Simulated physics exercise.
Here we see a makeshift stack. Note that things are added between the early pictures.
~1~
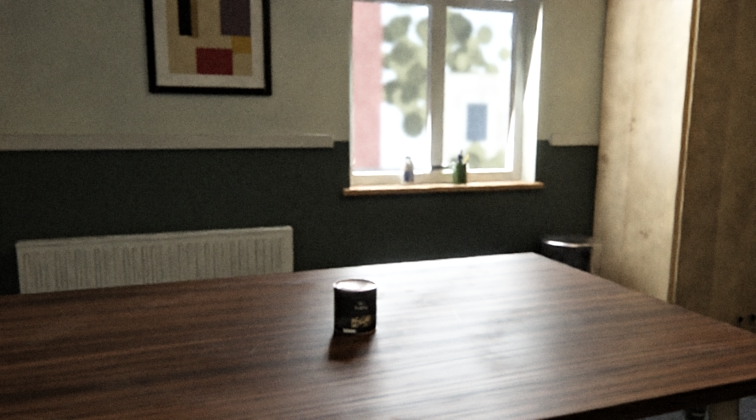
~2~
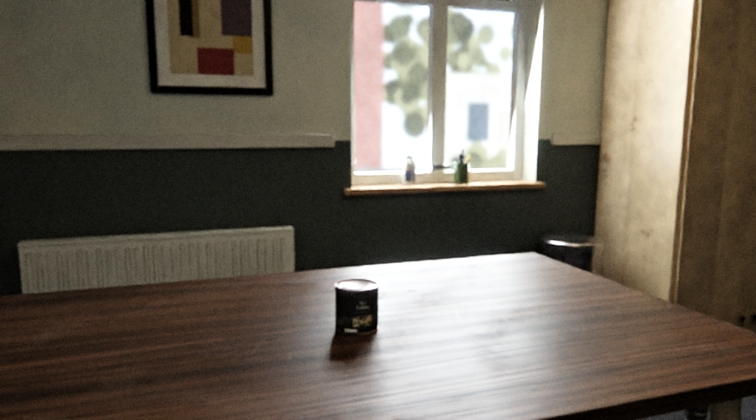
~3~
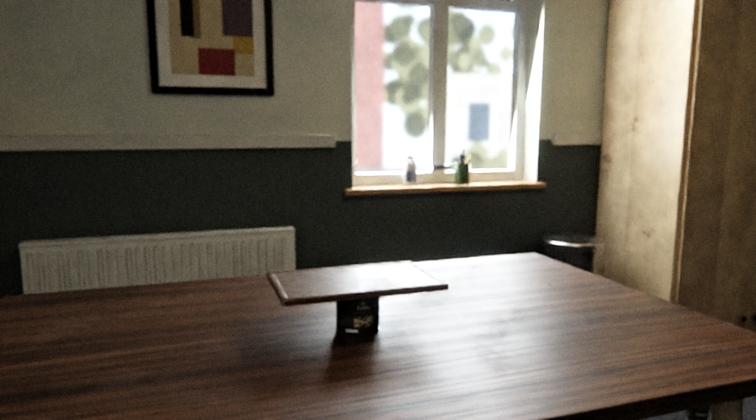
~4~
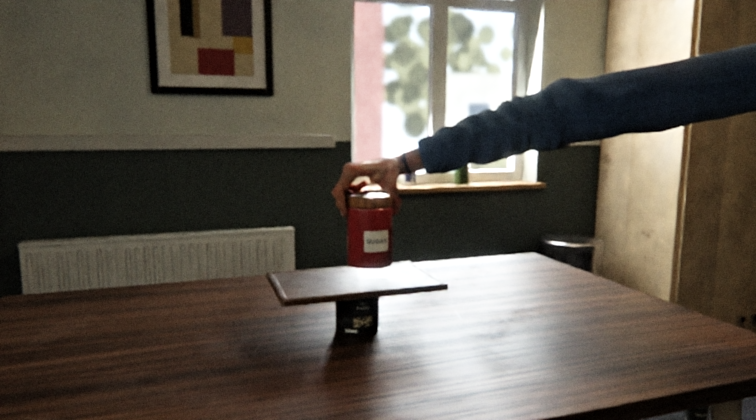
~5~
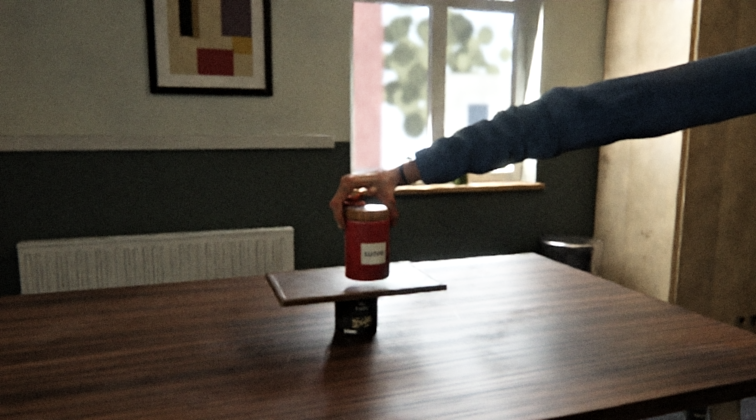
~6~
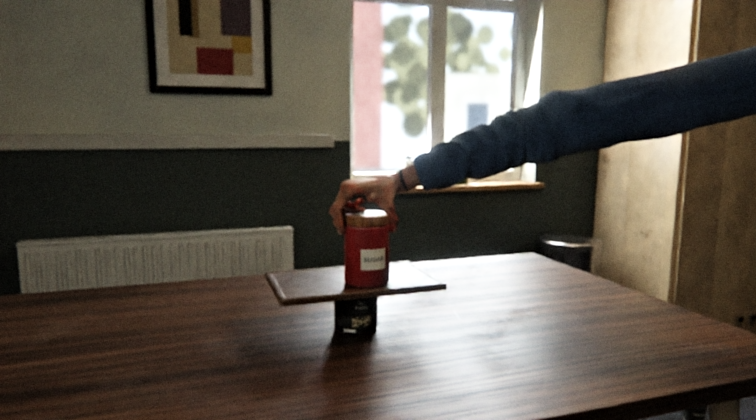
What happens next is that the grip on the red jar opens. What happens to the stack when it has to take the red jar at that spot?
I expect success here.
Then, 0.20 s on from there, no change.
Then, 0.50 s on from there, red jar resting near (367, 249).
In the end, all 3 unmoved. At the end, from the last picture's camera, red jar near (367, 249). The stack stays up.
